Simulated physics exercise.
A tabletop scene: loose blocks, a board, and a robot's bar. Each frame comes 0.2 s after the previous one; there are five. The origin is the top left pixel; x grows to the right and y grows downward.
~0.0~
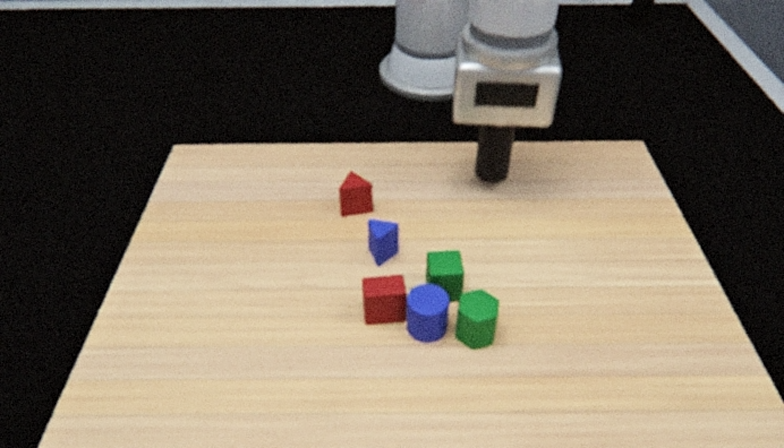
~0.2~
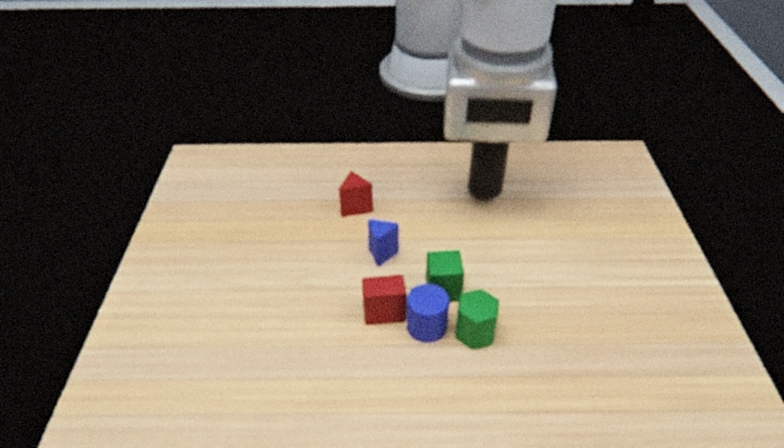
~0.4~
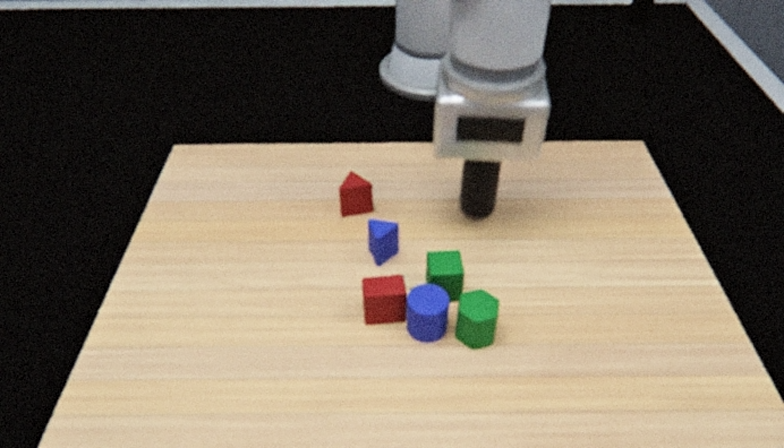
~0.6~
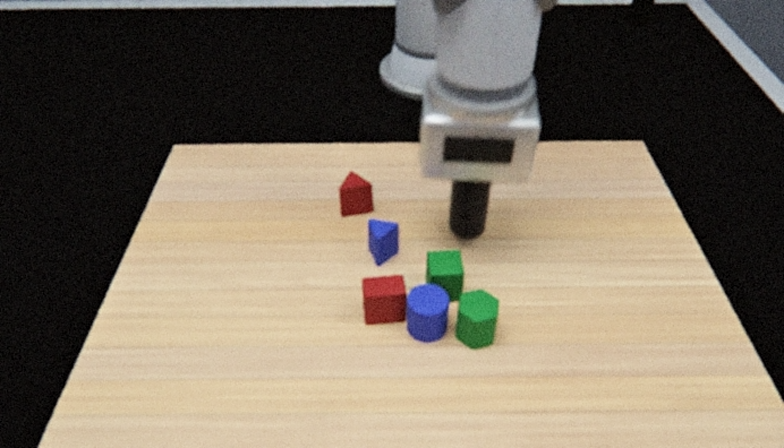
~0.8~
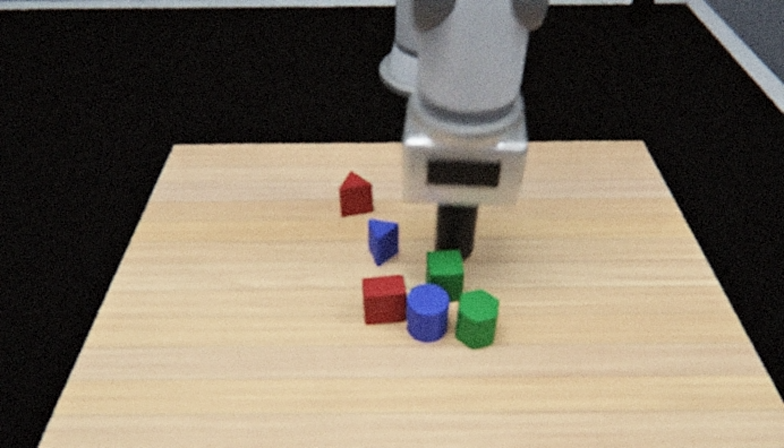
A grey robot arm with a black bar at its tip moves over a pale wooden tabletop on a black surface, seen from the front and slightly above by a still camera. A red triangular block and a blue one sit left of centre, with a red block, a blue cylinder and two green blocks grouped nearer the viewer. The bar slides steadily forward and slightly left to just behind the green square block, while every block stays still.
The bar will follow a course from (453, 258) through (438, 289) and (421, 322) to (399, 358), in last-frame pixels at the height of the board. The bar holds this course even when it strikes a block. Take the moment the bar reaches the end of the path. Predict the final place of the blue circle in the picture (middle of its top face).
I'd place it at (394, 406), taking the centre of its top.
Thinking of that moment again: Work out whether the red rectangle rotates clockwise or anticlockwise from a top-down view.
Clockwise, from overhead.
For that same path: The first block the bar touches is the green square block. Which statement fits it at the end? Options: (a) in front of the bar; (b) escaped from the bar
a: In front of the bar.
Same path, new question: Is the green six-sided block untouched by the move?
Yes, I think so.
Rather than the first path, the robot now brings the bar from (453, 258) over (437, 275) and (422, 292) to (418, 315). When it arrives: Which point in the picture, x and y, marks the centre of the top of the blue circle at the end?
Roughly at (421, 352).
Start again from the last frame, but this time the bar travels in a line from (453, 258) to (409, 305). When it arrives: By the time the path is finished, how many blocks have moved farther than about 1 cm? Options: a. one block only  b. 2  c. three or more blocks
The one that fits is c, three or more blocks.
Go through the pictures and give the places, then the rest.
In the first frame, bar tip (491, 173); block tops, red rectangle (384, 285); blue circle (428, 298); green square block (446, 262); green six-sided block (479, 304).
In the second frame, bar (485, 189); blocks unchanged.
In the third frame, bar (477, 207); blocks unchanged.
In the fourth frame, bar (467, 227); blocks unchanged.
In the fifth frame, bar (454, 249); red rectangle (384, 285); blue circle (428, 298); green square block (446, 262); green six-sided block (479, 304).
On the path given first. One third of the way, bar (438, 281); blue circle (419, 319); green square block (430, 289), turned 25° clockwise.
Two thirds of the way, bar (421, 313); red rectangle (379, 287), turned 15° clockwise; blue circle (405, 360); green square block (413, 326), turned 15° clockwise.
At the end, bar (399, 349); red rectangle (376, 289), turned 35° clockwise; blue circle (394, 406); green square block (392, 366); green six-sided block in place.
